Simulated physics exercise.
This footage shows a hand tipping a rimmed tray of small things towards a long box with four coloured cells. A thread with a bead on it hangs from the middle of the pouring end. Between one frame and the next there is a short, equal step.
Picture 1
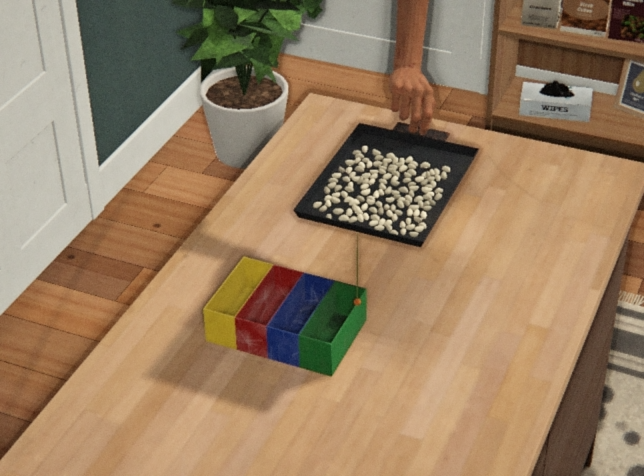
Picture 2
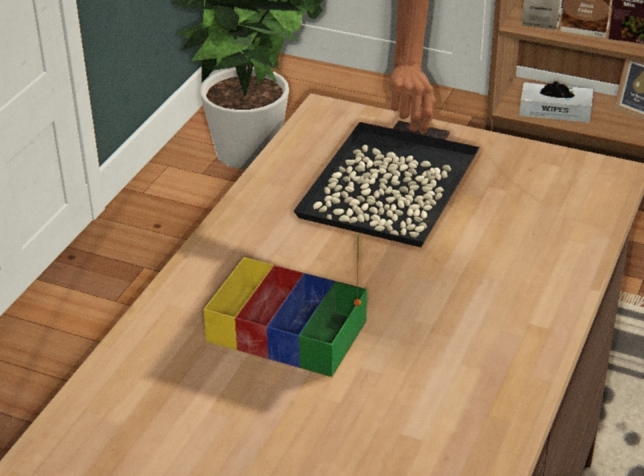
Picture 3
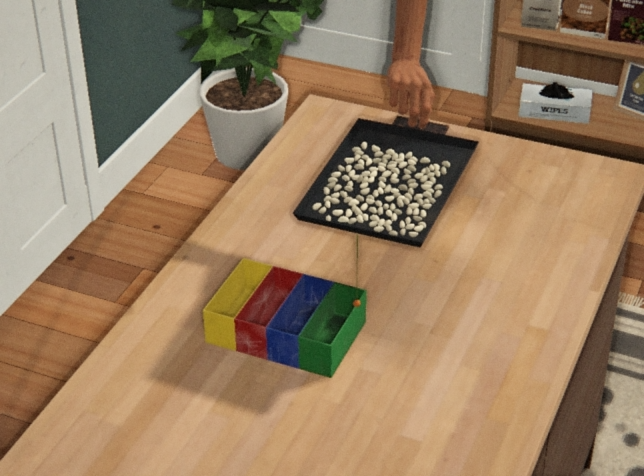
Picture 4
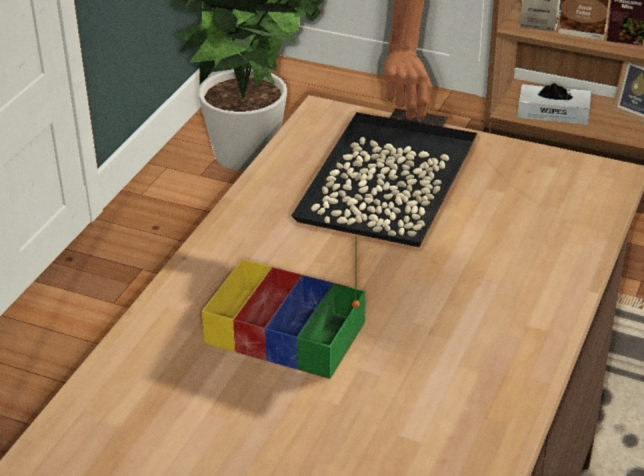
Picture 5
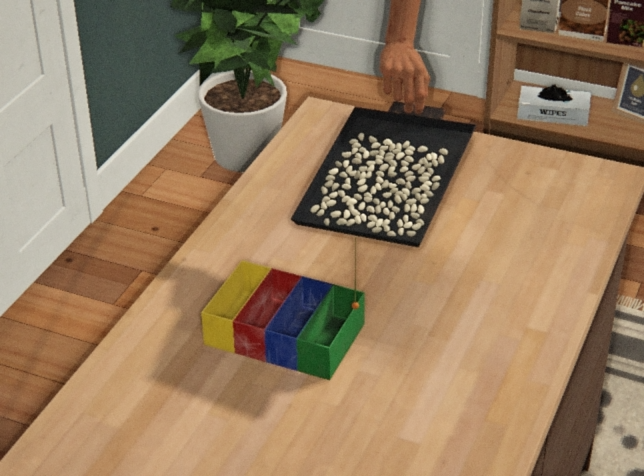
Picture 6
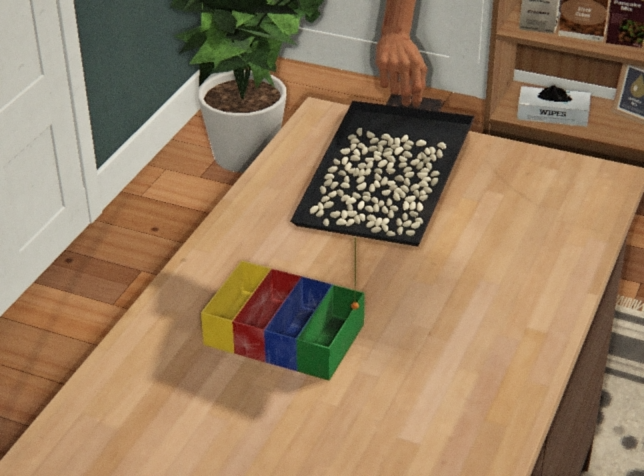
On a wooden table, a hand slowly raising the far end of a black tray of white beans behind a four-coloured box.
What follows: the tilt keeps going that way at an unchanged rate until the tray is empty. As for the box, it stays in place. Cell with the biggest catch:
Blue.
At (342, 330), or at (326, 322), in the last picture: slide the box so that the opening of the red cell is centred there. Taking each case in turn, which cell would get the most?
Run one gives the yellow one; run two gives yellow.
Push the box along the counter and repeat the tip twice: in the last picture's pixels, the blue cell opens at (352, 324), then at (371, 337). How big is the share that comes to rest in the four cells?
In order: 100 per cent and 60 per cent.
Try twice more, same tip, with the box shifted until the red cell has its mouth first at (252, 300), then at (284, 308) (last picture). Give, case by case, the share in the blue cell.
Close to 50 in a hundred, then close to 30 in a hundred.
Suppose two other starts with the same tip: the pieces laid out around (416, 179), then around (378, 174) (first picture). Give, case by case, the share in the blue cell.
Try 1: 50 %; try 2: 50 %.
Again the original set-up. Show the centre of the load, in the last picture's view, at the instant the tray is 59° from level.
Somewhere about (332, 217).
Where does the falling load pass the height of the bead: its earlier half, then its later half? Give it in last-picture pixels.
Initially about (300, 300); subsequently about (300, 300).
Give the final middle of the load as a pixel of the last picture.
(298, 341).
Soon after the last picture, tray tipped steeply; nearly all on the tray; a small part falling or outside the box.
A little later, tray tipped right over; a small part on the tray; about half in the blue cell; a small part in the red cell; a small part in the green cell; about a quarter falling or outside the box.
Later still, tray tipped past a quarter turn; about two thirds in the blue cell; about a quarter in the green cell; a small part in the red cell; a small part falling or outside the box.
At rest, tray tipped past a quarter turn; about two thirds in the blue cell; about a quarter in the green cell; a small part in the red cell; none in the yellow cell; a small part outside the box.
